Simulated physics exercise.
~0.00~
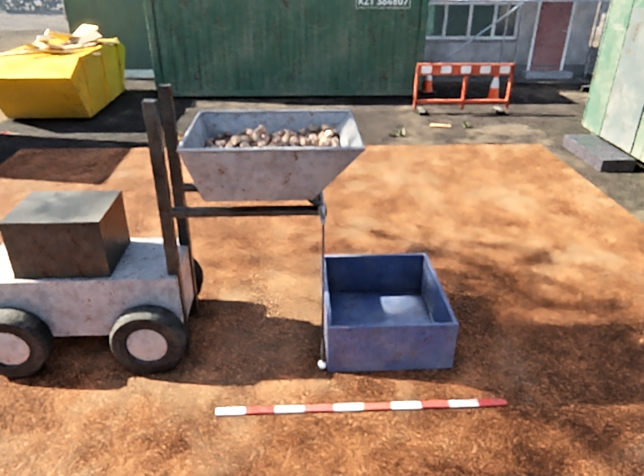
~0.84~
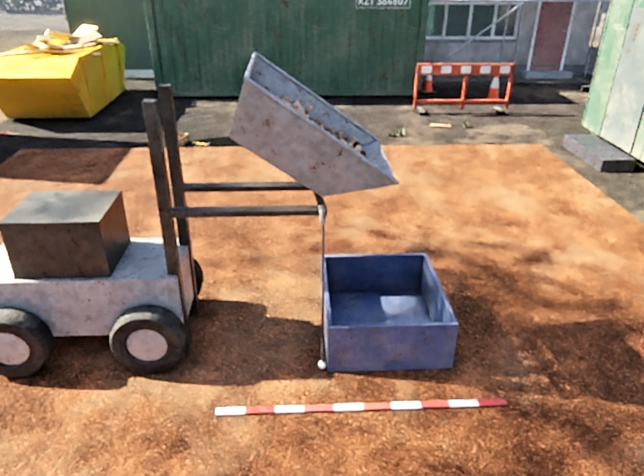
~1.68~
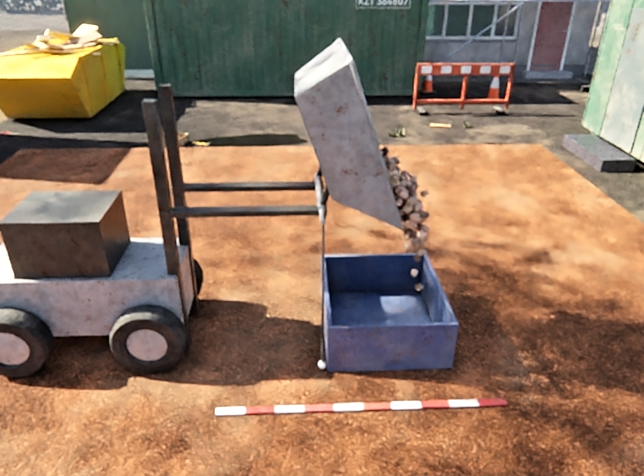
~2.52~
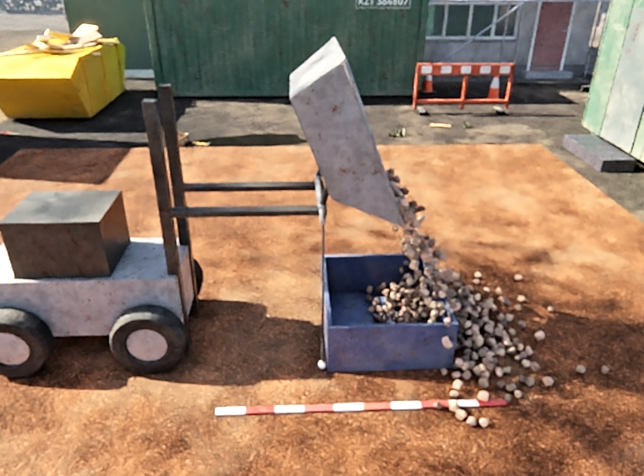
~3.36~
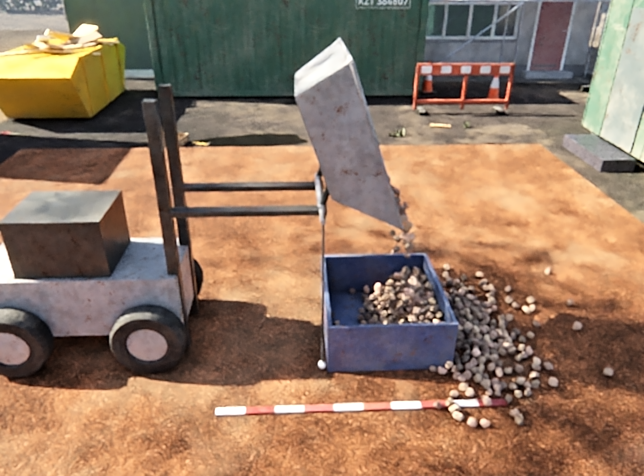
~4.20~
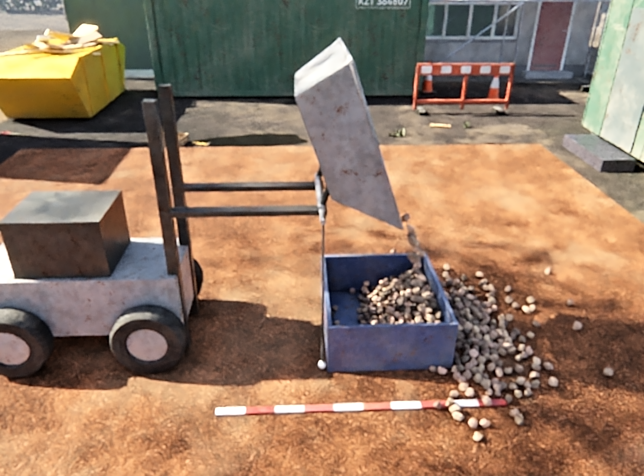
A grey fork truck with a dark block on its back stands at the left of a sunlit, rust-brown yard, seen from slightly above, holding a grey skip of pale stones over an open blue bin. Behind are a yellow container, green walls and an orange-and-white barrier; a red-and-white rod lies in front. The skip tips steeply to the right, and stones begin sliding from its lower edge. They pour into the bin and over its right side, while the skip rocks slightly. The stream thins to nearly nothing, leaving most stones heaped in the bin and many scattered beside it.
